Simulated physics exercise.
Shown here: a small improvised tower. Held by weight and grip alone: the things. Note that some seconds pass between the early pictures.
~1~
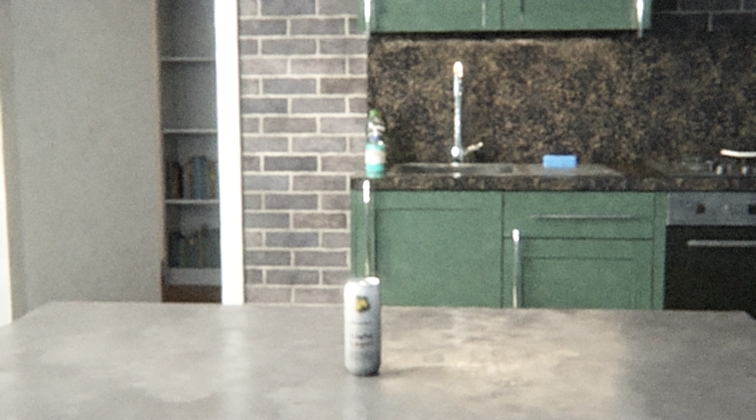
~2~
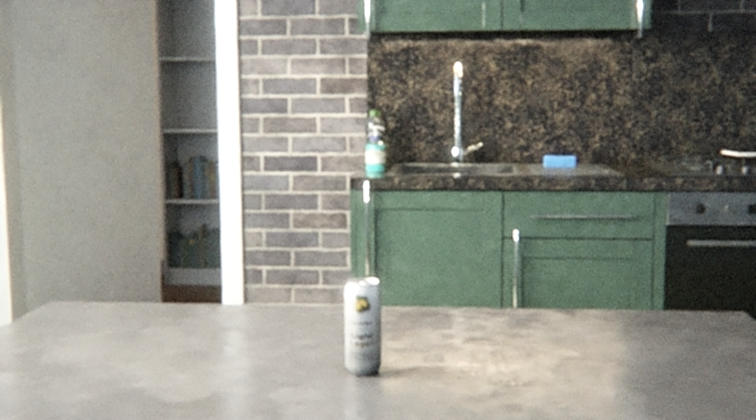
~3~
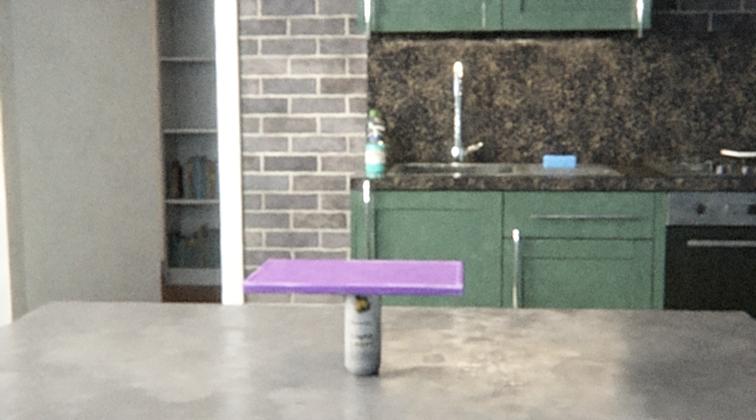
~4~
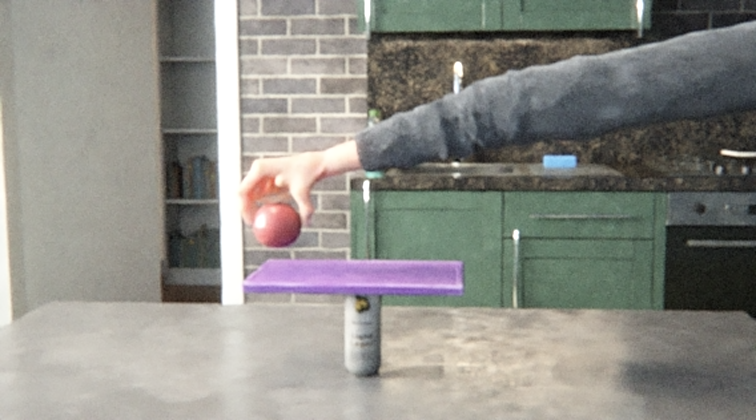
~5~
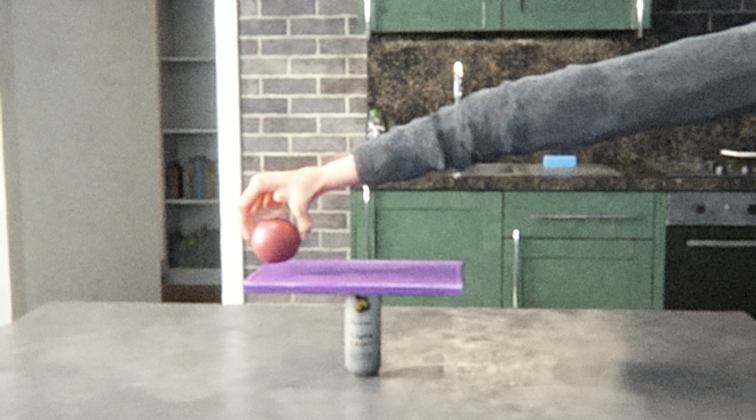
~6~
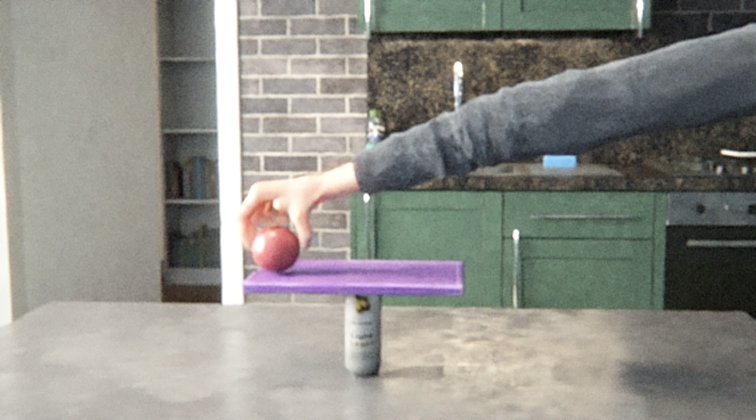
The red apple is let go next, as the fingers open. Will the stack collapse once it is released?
Yes, it collapses.
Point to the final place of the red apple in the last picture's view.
Look near (265, 351) in the final picture.
Then, 0.40 s after the last picture, red apple now fallen; purple lid tipped 62° from how it was.
Then, 0.90 s after the last picture, purple lid now fallen; white can tipped 43° from how it was.
Then, 1.00 s after the last picture, white can now fallen.
By the end, fallen, red apple, white can and purple lid. Seen from the same camera at the end, red apple near (265, 351). The stack comes apart.
